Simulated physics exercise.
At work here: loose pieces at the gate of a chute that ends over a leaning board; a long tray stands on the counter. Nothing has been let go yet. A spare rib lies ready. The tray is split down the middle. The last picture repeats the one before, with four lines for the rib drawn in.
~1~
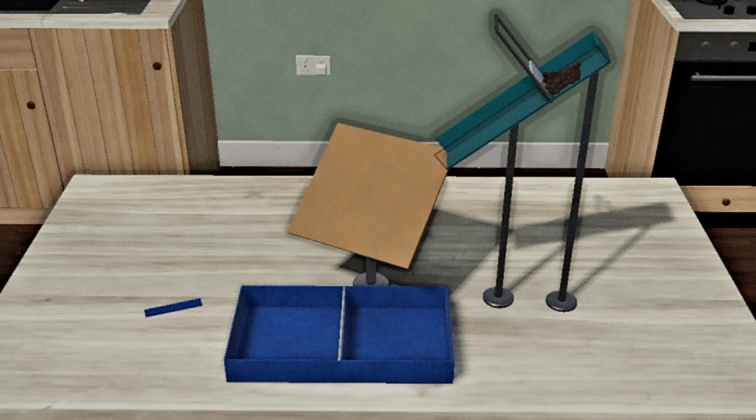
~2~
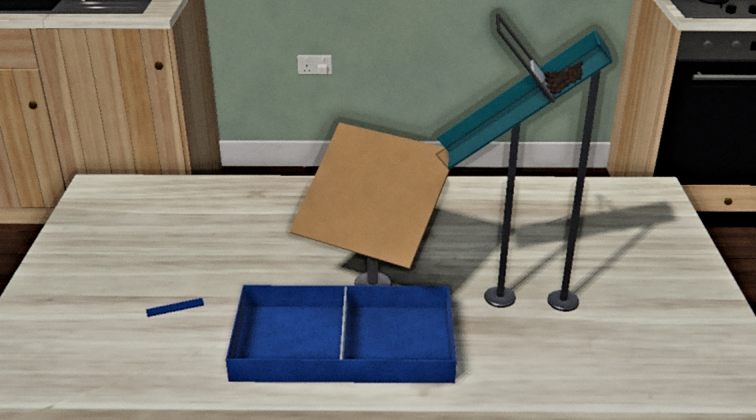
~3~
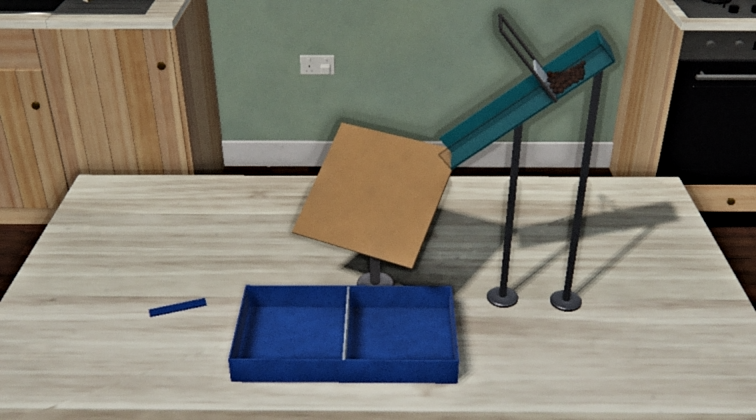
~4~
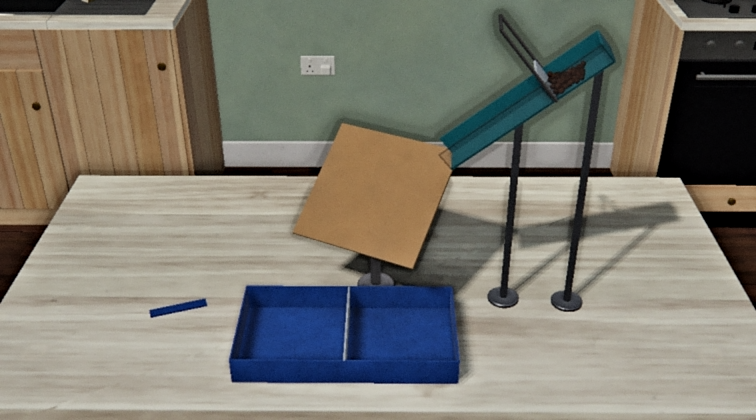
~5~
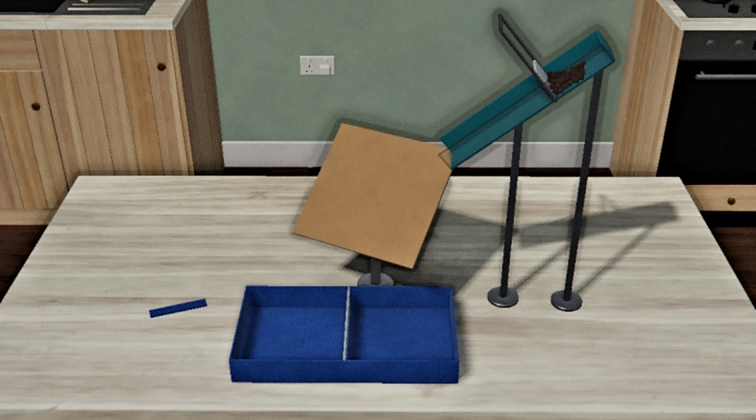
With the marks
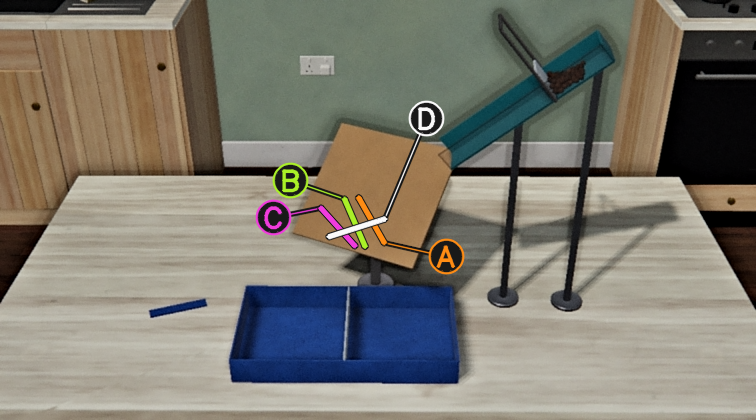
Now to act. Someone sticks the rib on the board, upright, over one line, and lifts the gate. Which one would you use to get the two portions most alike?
C beats the others.
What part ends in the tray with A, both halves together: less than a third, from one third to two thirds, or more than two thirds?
More than two thirds.
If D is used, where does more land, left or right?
Left.
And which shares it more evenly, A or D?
Line D.
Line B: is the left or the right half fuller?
Right.
On the marked copy, line A from (358, 197) to (384, 242); line B from (344, 199) to (365, 246); line C from (320, 208) to (354, 245); line D from (384, 219) to (329, 236).
With A, of what is caught, a small part in the left half, most in the right.
With B, of what is caught, about a quarter in the left half, most in the right.
With C, of what is caught, about a third in the left half, about two thirds in the right.
With D, of what is caught, most in the left half, about a quarter in the right.
